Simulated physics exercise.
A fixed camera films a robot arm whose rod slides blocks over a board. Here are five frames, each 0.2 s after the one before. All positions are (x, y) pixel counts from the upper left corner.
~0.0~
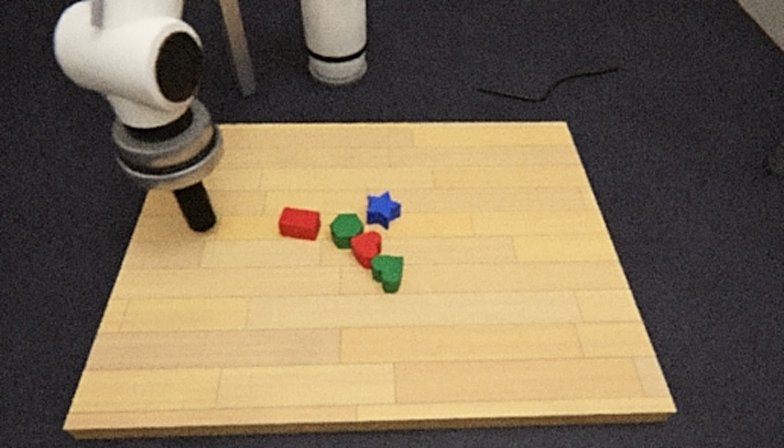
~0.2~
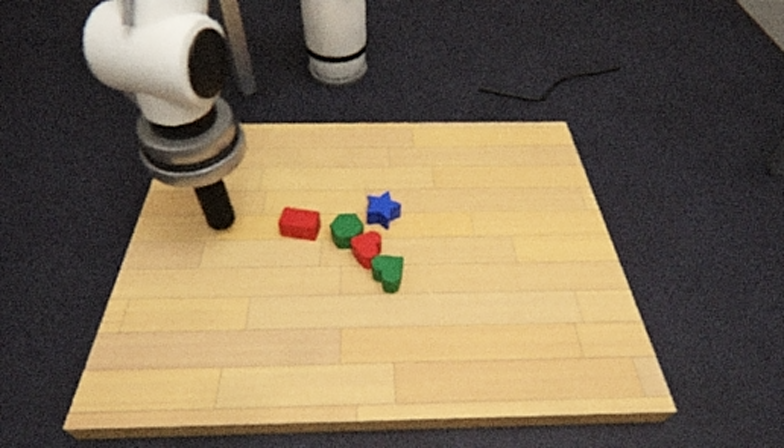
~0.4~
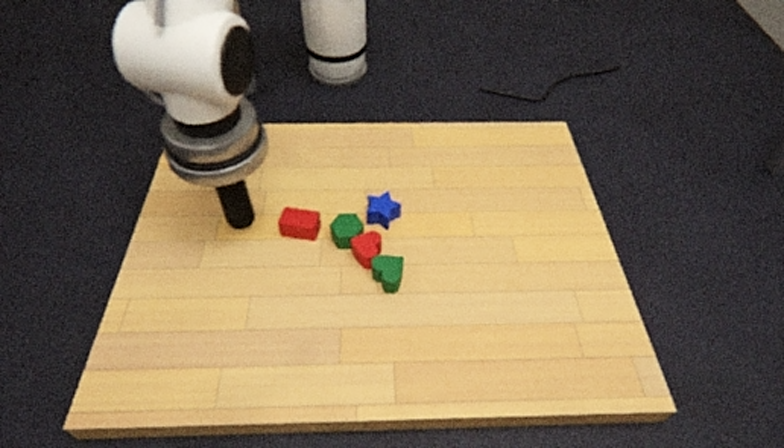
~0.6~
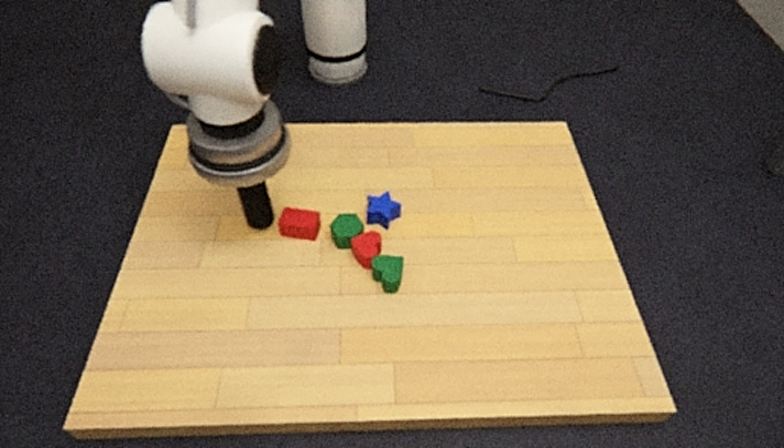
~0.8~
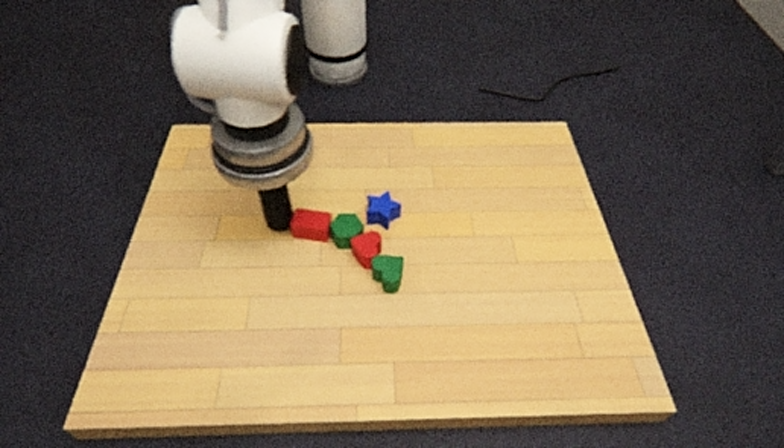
Robot arm with a black rod sliding right across a wooden board and nudging a red block toward a green one.
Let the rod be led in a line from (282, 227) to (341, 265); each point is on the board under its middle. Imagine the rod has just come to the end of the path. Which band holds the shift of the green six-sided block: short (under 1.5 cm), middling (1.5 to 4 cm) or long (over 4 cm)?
My prediction: Over 4 cm.
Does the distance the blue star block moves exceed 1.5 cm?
Yes, I think so.
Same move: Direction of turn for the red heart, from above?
From above, the red heart will be seen to turn clockwise.
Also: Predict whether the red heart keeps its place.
When the path is over, the red heart has left its spot.
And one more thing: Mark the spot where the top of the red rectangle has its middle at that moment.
The red rectangle ends near (365, 233).
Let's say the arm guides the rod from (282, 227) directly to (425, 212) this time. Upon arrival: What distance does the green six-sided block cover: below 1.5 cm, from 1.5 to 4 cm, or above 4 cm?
Shift of over 4 cm.
On the path given first. One third of the way, rod (300, 234); red rectangle (333, 226), turned 20° anticlockwise; green six-sided block (369, 222), turned 25° anticlockwise; red heart (372, 245), turned 15° clockwise; blue star block (387, 201).
Two thirds of the way, rod (320, 246); red rectangle (353, 232), turned 35° anticlockwise; green six-sided block (384, 220), turned 55° anticlockwise; red heart (374, 247), turned 20° clockwise; blue star block (390, 198); green heart (392, 270).
At the end, rod (341, 259); red rectangle (365, 233), turned 55° anticlockwise; green six-sided block (394, 217), turned 70° anticlockwise; red heart (382, 252), turned 50° clockwise; blue star block (392, 195), turned 25° anticlockwise; green heart (393, 272), turned 20° anticlockwise.
